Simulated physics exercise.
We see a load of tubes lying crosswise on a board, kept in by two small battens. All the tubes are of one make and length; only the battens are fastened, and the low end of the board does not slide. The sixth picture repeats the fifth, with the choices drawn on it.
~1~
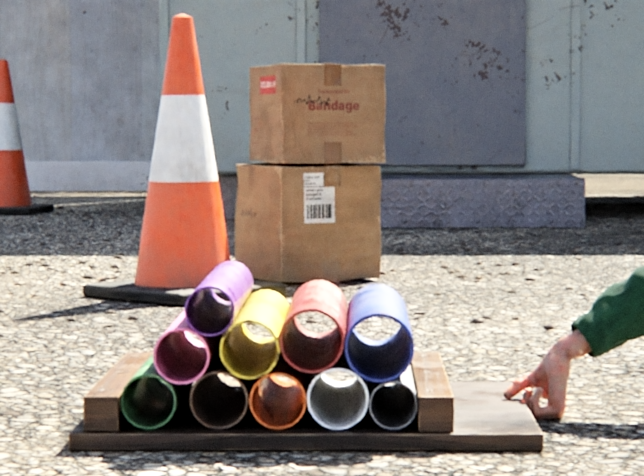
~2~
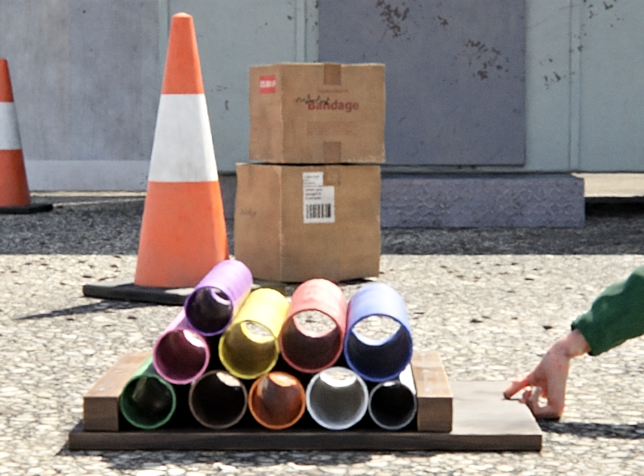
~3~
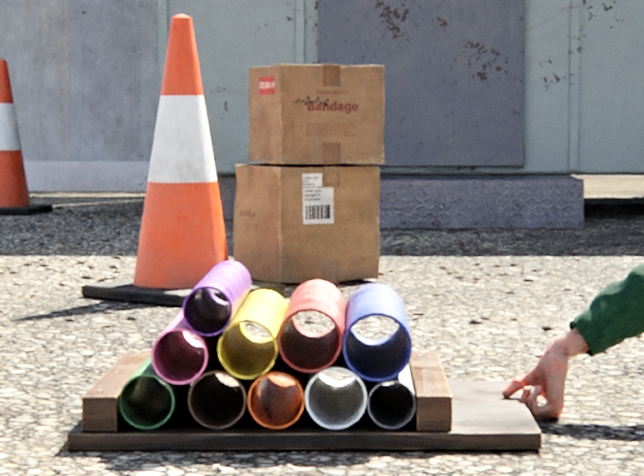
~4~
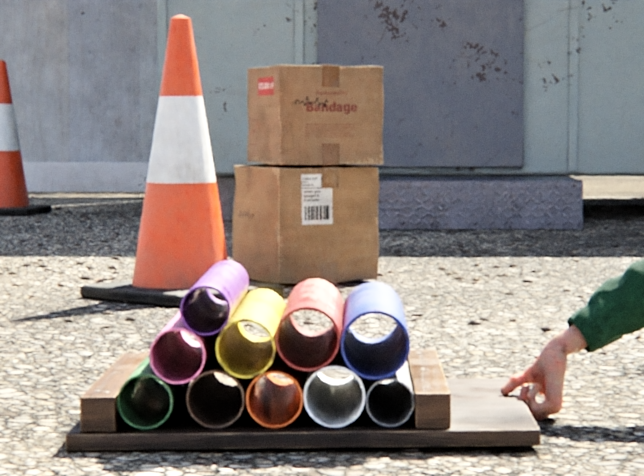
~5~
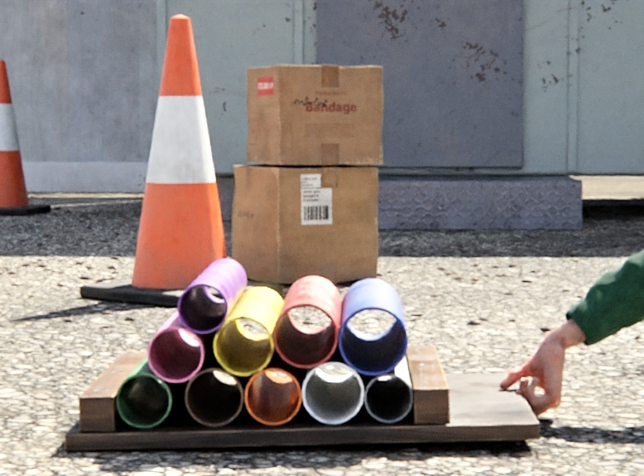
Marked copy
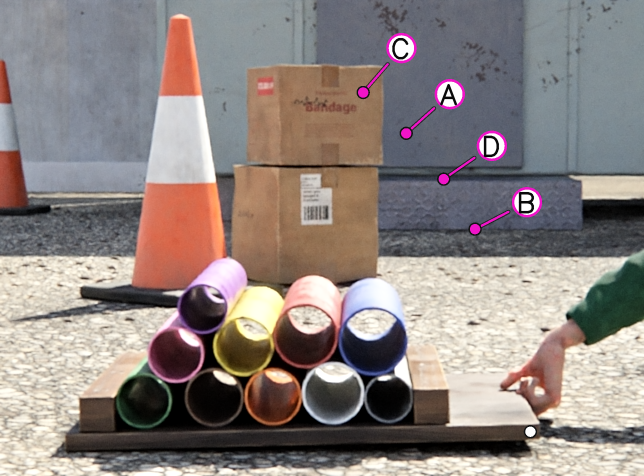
On a sunlit paved lot, a hand at the right held the end of a board stacked with colourful tubes between two small battens, and barely anything moved beyond a very slight shift.
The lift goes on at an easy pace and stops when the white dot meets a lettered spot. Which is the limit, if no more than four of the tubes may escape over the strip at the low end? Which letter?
Stop at D.
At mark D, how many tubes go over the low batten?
With D, four.
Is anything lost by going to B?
At B: Yes.
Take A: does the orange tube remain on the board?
The orange tube: Yes.
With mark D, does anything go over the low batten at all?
Yes.
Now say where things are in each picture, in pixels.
The first frame shows orange tube (278, 401); white tube (338, 399); grey tube (393, 405).
The second frame shows grey tube (393, 405); blue tube (379, 347).
The third frame shows board (308, 396); grey tube (392, 405); red tube (309, 340).
The fourth frame shows board (307, 395); green tube (145, 401); brown tube (216, 399).
The fifth frame shows board (306, 392); green tube (144, 401); brown tube (214, 397).
On the marked copy, A at (406, 133); B at (475, 229); C at (363, 93); D at (444, 179); the white dot at (530, 432).
Following D. Soon after the start, board at 19°.
Later, board at 35°.
In the end, board at 35°, four over the low batten (pink, yellow, red, purple).
As for the rest, A five over the low batten; B four over the low batten (pink, yellow, red, purple); C five over the low batten.
